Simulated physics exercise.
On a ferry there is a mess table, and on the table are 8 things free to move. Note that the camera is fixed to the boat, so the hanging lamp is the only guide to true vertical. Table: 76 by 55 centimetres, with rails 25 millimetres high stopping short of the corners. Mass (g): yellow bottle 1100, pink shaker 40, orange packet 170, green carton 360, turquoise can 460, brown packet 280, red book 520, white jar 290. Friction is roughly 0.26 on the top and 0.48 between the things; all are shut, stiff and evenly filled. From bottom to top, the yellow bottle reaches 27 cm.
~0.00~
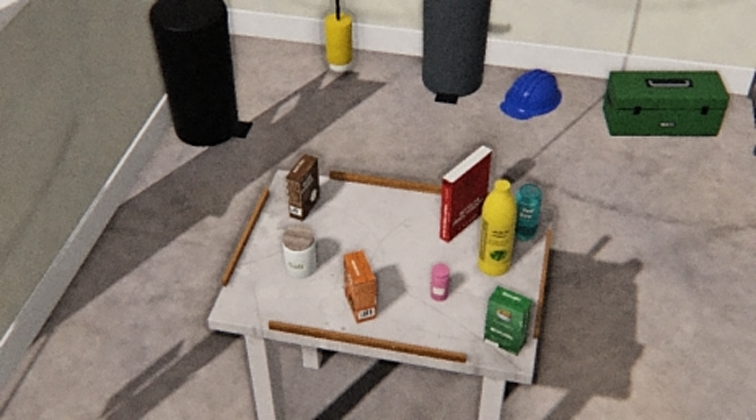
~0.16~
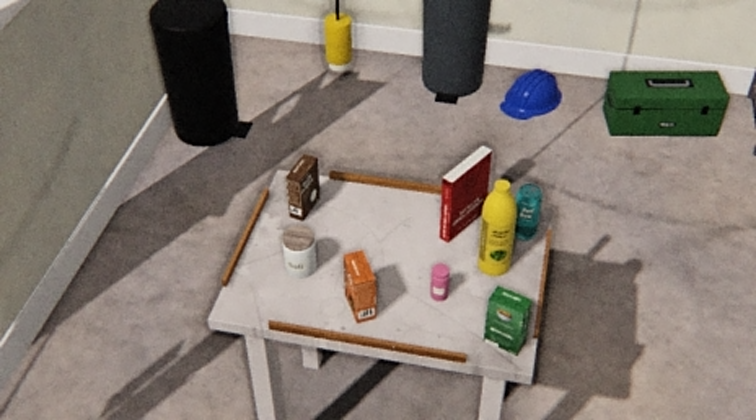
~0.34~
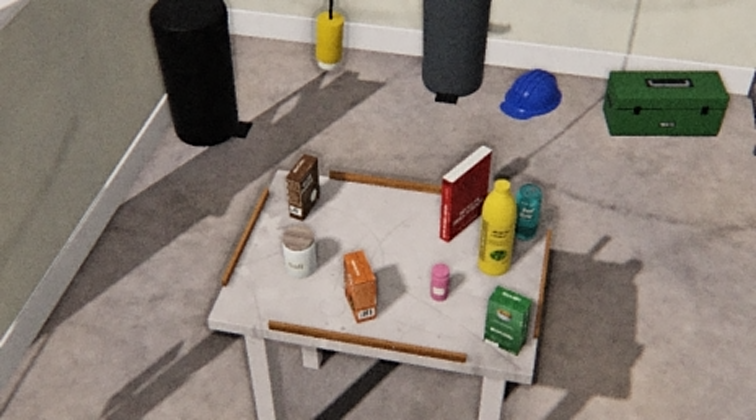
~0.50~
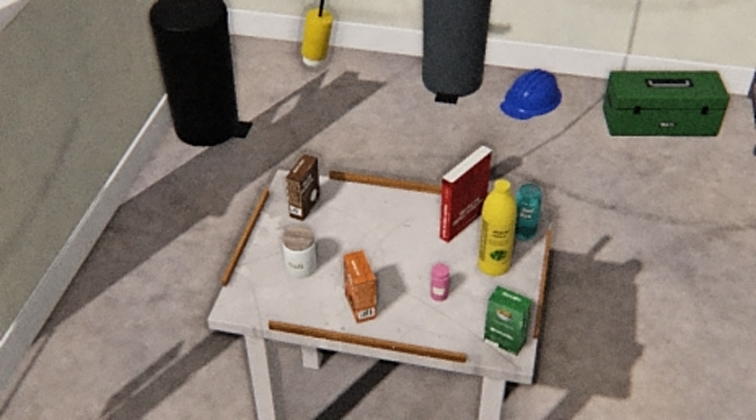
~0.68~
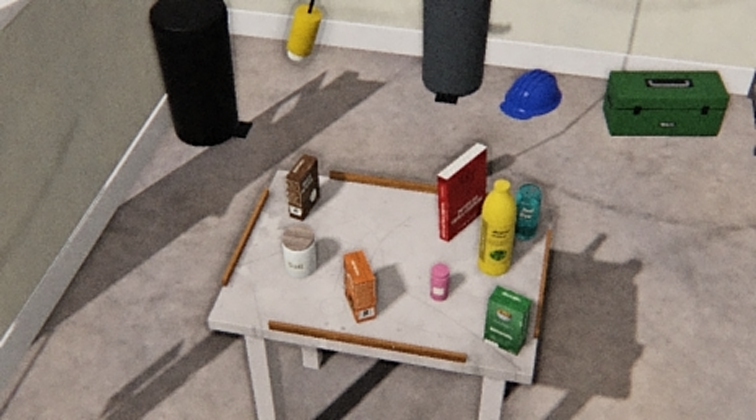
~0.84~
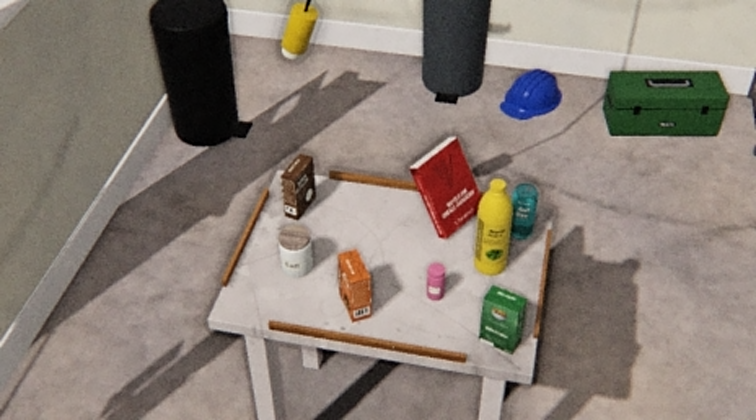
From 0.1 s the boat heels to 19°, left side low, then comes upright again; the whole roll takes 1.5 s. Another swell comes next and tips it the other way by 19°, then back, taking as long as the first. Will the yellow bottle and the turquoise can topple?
Result: Yellow bottle remains standing, turquoise can remains standing.
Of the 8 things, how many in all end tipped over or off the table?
It comes to 2.
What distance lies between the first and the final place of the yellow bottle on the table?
The shift is close to 0 cm.
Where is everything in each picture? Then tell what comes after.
Boat level; yellow bottle (498, 226); turquoise can (527, 213), in the first picture.
Boat level; green carton (508, 321); brown packet (304, 188), in the second picture.
Floor tilted 4°, left side down; red book (465, 195); white jar (300, 252), in the third picture.
Floor tilted 10°, left side down; pink shaker (440, 283); orange packet (360, 287), in the fourth picture.
Floor tilted 17°, left side down; red book (463, 193) 4° off its base; green carton (507, 321), in the fifth picture.
Floor tilted 19°, left side down; yellow bottle (494, 226); turquoise can (523, 213), in the sixth picture.
After 1.04 s, floor tilted 16°, left side down; turquoise can moved 5 cm near (509, 210); yellow bottle moved 5 cm near (479, 224); red book on its side.
After 1.24 s, floor tilted 9°, left side down; yellow bottle moved 9 cm near (460, 221); turquoise can moved 9 cm near (491, 208); red book on its side.
After 2.44 s, floor tilted 18°, right side down; turquoise can moved 8 cm near (497, 209); yellow bottle moved 8 cm near (466, 222); red book on its side.
After 2.74 s, floor tilted 9°, right side down; red book on its side; brown packet 14° off its base; orange packet moved 2 cm.
In the end (3.6 s), toppled on the table, brown packet and red book; the other 6 under 5 cm from the start. In the last view, yellow bottle near (498, 227), turquoise can near (527, 213).
